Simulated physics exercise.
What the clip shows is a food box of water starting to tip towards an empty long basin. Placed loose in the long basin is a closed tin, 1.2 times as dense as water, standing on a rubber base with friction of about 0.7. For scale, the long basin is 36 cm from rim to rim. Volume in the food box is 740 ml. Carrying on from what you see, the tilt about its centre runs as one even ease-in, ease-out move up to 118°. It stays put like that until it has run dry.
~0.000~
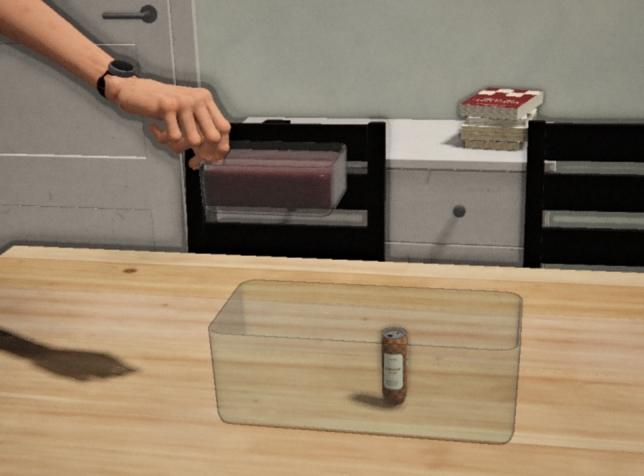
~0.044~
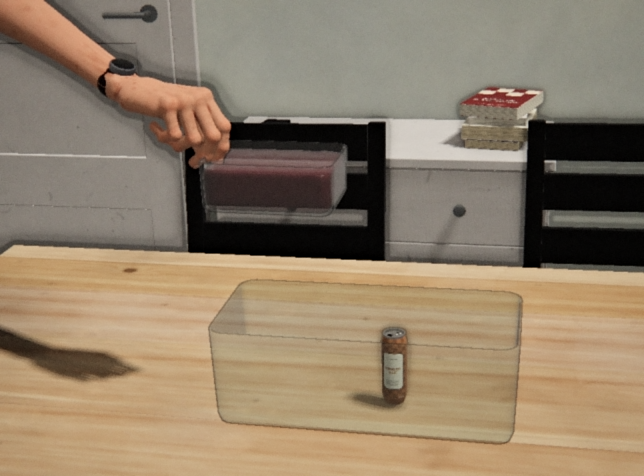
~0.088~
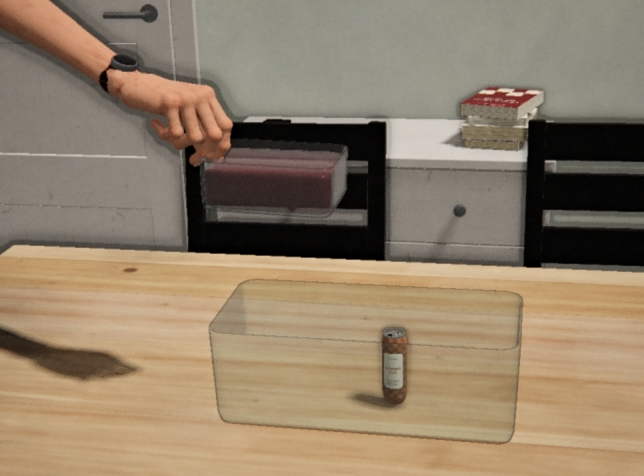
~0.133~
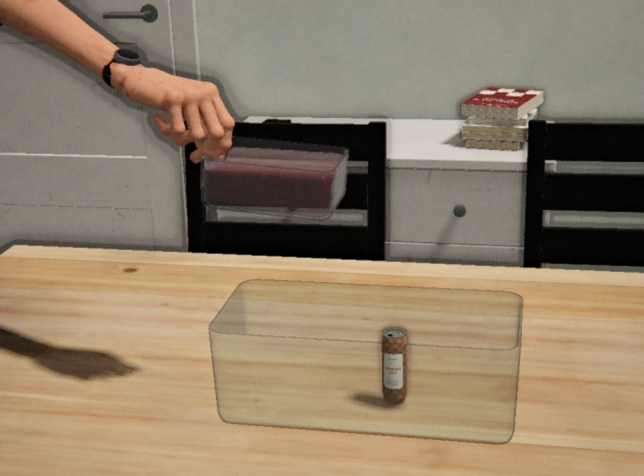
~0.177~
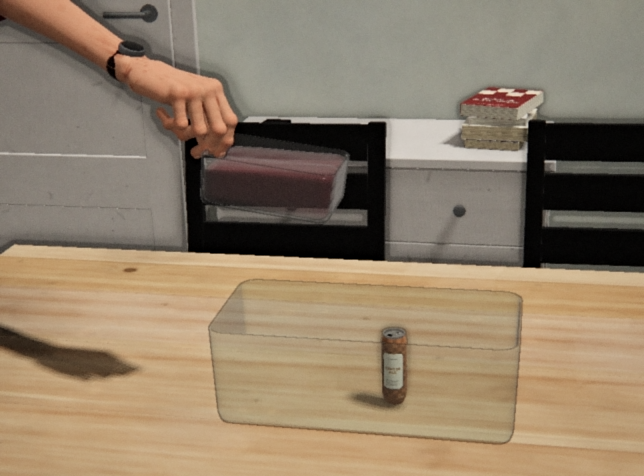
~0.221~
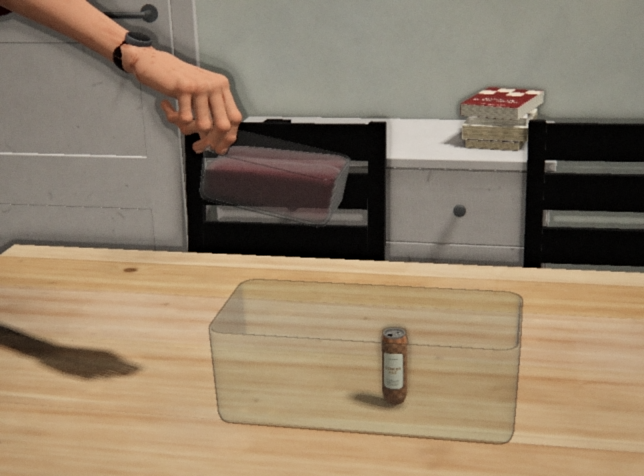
A hand held a clear box of dark reddish liquid above a wooden table, still at first, then slowly tilted it slightly down to the right, while a small tin stood in a see-through basin.
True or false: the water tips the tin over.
False.
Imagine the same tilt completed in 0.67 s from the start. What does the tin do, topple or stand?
Result: Tin upright.
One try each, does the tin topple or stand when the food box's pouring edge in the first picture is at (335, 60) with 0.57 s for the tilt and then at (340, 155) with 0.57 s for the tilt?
First it stays on its base; then it tips over.
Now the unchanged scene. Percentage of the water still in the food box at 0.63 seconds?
22 %.
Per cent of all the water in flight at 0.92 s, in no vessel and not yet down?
Roughly 6 %.
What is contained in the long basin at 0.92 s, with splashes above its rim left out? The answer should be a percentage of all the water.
Some 90 percent.
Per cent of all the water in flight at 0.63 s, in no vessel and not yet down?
Around 50 percent.
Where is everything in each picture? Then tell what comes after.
In the first picture, tilt 0°; pouring edge (339, 157); surface from (214, 160) to (339, 162); the long basin's rim runs from (225, 306) to (520, 322); the tin's top is at (394, 337).
In the second picture, tilt 0°; pouring edge (339, 157); surface from (214, 159) to (339, 163).
In the third picture, tilt 2°; pouring edge (340, 159); surface from (215, 158) to (340, 163).
In the fourth picture, tilt 4°; pouring edge (341, 162); surface from (216, 157) to (340, 164).
In the fifth picture, tilt 8°; pouring edge (342, 166); surface from (216, 156) to (341, 165).
In the sixth picture, tilt 12°; pouring edge (343, 171); surface from (216, 156) to (343, 165).
Then, 0.63 s in, the tilt is 75° and 23 per cent is still to pour; the tin stands where it began.
Then, 0.92 s in, the tilt is 113° and 2 per cent is still to pour; the tin stands where it began.
Then, 1.23 s in, the tilt is 118° and 0 per cent is still to pour; the tin stands where it began.
Then, 1.57 s in, the tilt is 118° and 0 per cent is still to pour; the tin stands where it began.
Finally, the tin stands where it began.
